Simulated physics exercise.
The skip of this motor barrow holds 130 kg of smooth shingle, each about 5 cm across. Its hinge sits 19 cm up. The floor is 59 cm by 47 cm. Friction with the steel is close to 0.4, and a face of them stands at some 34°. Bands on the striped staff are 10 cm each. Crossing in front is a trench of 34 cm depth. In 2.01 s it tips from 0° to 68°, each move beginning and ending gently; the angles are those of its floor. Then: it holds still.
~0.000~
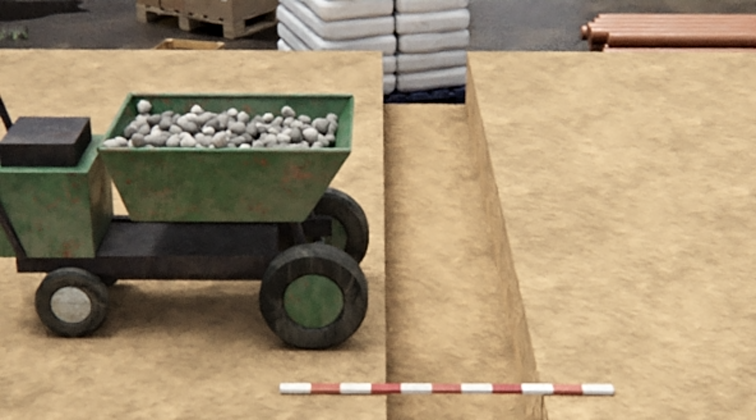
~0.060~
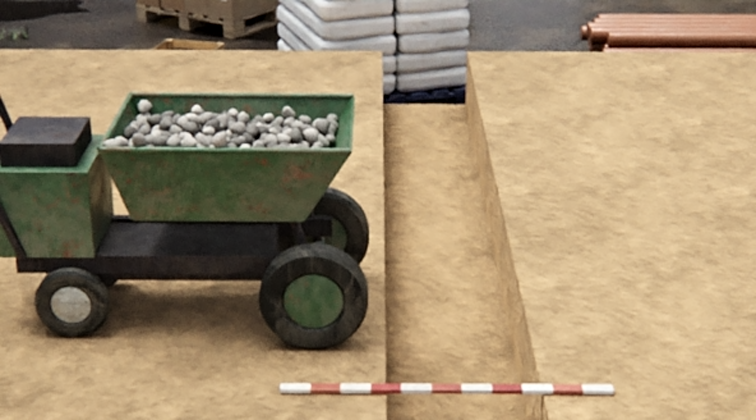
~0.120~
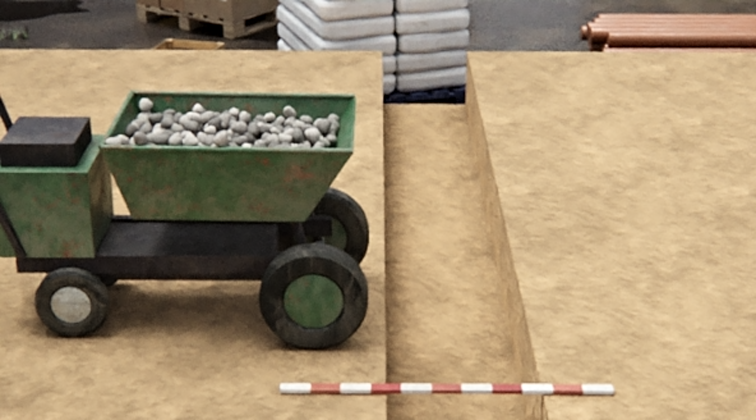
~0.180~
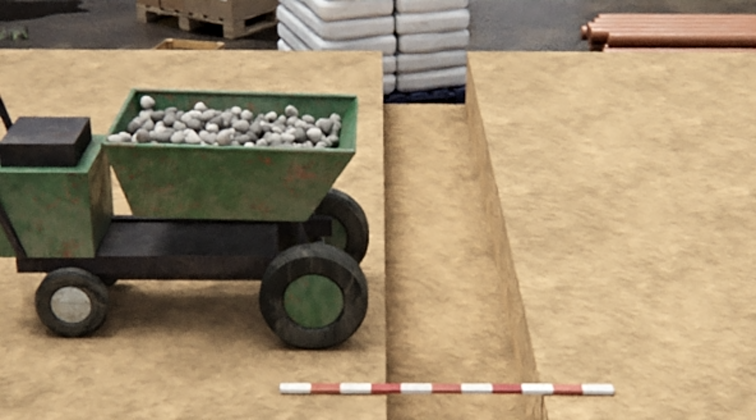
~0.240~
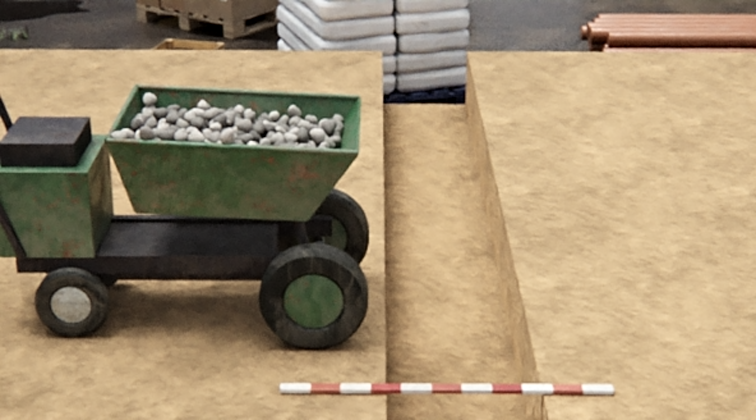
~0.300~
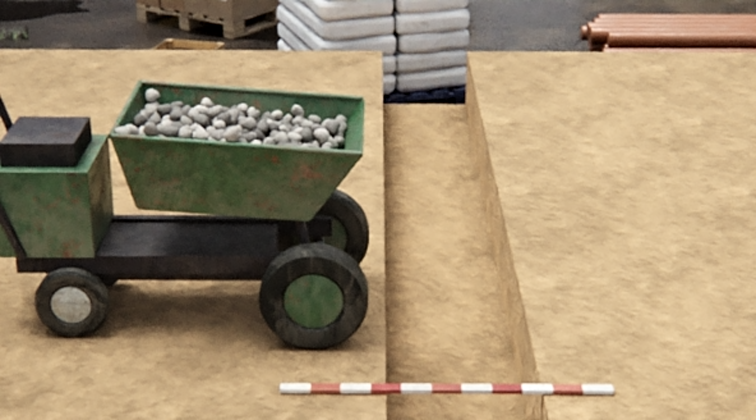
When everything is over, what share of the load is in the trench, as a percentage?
Close to 66 in a hundred.
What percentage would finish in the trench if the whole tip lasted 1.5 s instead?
Trench share: Approx. 60%.
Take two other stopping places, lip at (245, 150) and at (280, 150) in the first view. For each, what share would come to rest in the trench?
Near 100 then near 100 percent.
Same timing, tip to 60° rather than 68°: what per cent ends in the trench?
Some 50% would finish there.
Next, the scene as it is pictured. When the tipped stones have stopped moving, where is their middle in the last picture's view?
(503, 367).
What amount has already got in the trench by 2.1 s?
Some 25 per cent.
After 1.5 s the floor is at 57°; 99 % in the skip, 1 % in the trench; the foremost stones are at (493, 243).
After 2.1 s the floor is at 68°; 45 % in the skip, 27 % in the trench, 28 % past the trench; the foremost stones are at (673, 316).
After 2.5 s the floor is at 68°; 27 % in the skip, 39 % in the trench, 34 % past the trench; the foremost stones are past the picture's edge.
After 4.4 s the floor is at 68°; 0 % in the skip, 66 % in the trench, 34 % past the trench; the foremost stones are past the picture's edge.
